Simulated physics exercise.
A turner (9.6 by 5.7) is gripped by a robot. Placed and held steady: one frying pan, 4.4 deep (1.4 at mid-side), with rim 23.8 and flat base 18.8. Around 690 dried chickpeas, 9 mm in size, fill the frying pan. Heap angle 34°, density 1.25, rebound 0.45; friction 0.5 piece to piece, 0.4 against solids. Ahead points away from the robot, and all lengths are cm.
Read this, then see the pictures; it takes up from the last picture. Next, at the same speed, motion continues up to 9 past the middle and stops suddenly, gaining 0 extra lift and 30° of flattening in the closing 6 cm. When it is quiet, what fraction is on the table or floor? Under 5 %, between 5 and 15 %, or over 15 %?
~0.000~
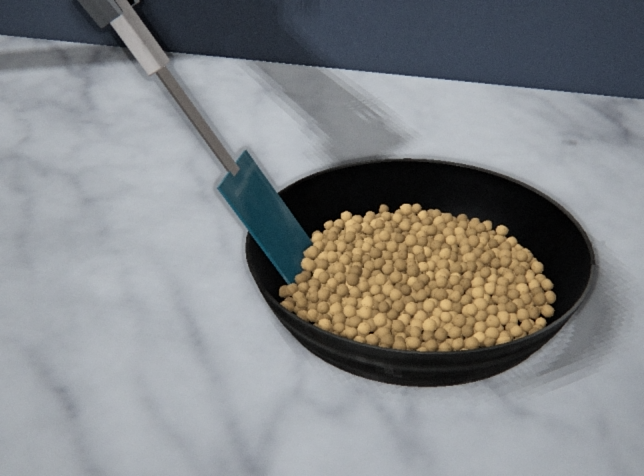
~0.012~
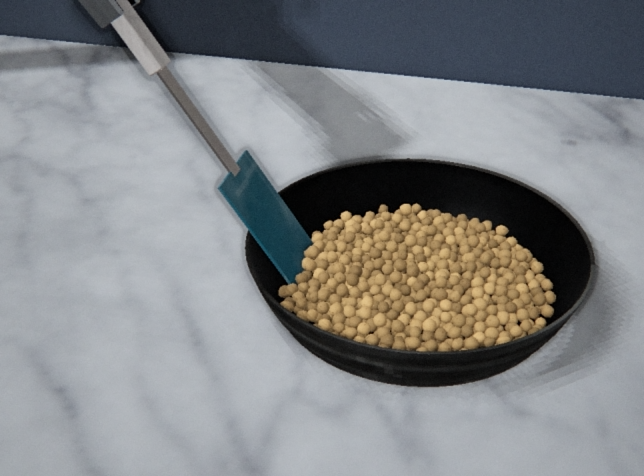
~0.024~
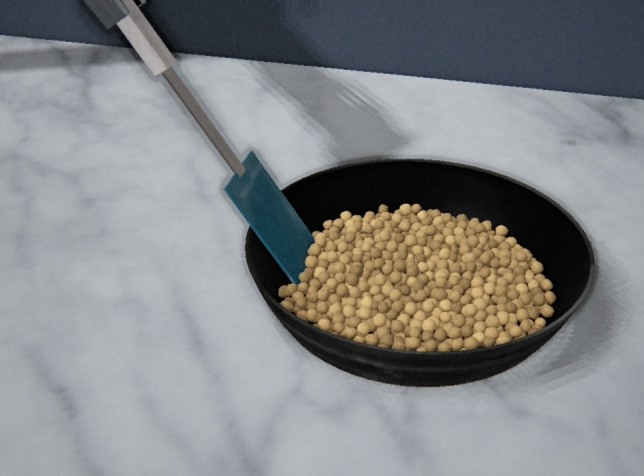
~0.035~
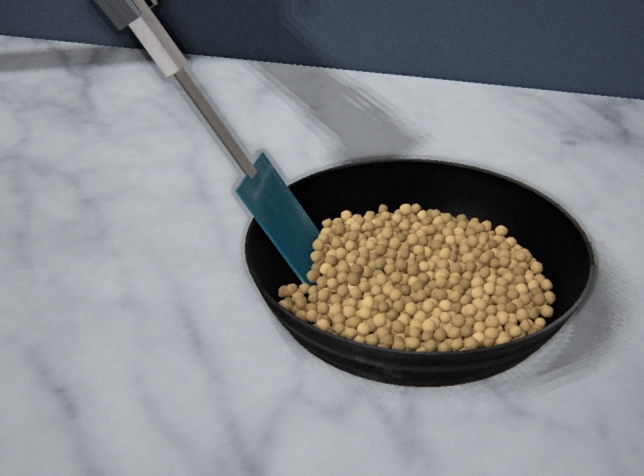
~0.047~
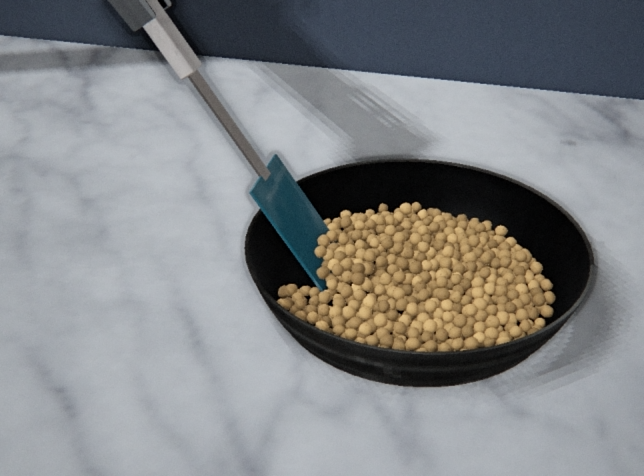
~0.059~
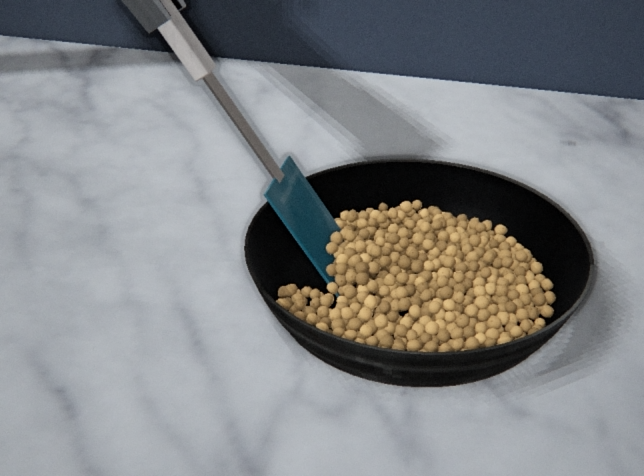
Under 5 %.
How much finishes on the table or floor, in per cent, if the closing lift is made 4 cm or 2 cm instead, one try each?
About 10 and 5 per cent.
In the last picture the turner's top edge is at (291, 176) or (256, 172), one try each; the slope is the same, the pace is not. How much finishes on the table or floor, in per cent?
Around 5 per cent, then around 0 per cent.
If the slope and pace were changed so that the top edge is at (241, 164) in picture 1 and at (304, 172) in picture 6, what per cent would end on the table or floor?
It works out to about 5 %, more or less.
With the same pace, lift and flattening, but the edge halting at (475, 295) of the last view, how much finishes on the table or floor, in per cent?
Around 0 percent.
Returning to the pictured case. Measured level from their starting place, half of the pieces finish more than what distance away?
The figure is about 2 cm.
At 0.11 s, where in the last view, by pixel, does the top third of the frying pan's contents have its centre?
I'd point to about (427, 271).
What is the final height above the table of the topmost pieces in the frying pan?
Near 5.5 centimetres high.
After 0.11 s, sloping 56°, highest piece 5 above the table; 689 in the frying pan.
After 0.17 s, sloping 47°, highest piece 5 above the table; 689 in the frying pan.
After 0.39 s, sloping 26°, highest piece 6 above the table; 670 in the frying pan, 17 on the table or floor, 2 on the blade or in flight.
After 1.44 s, sloping 26°, highest piece 5 above the table; 669 in the frying pan, 20 on the table or floor.
In the end, 669 in the frying pan, 20 on the table or floor. That is 3 % on the table or floor.
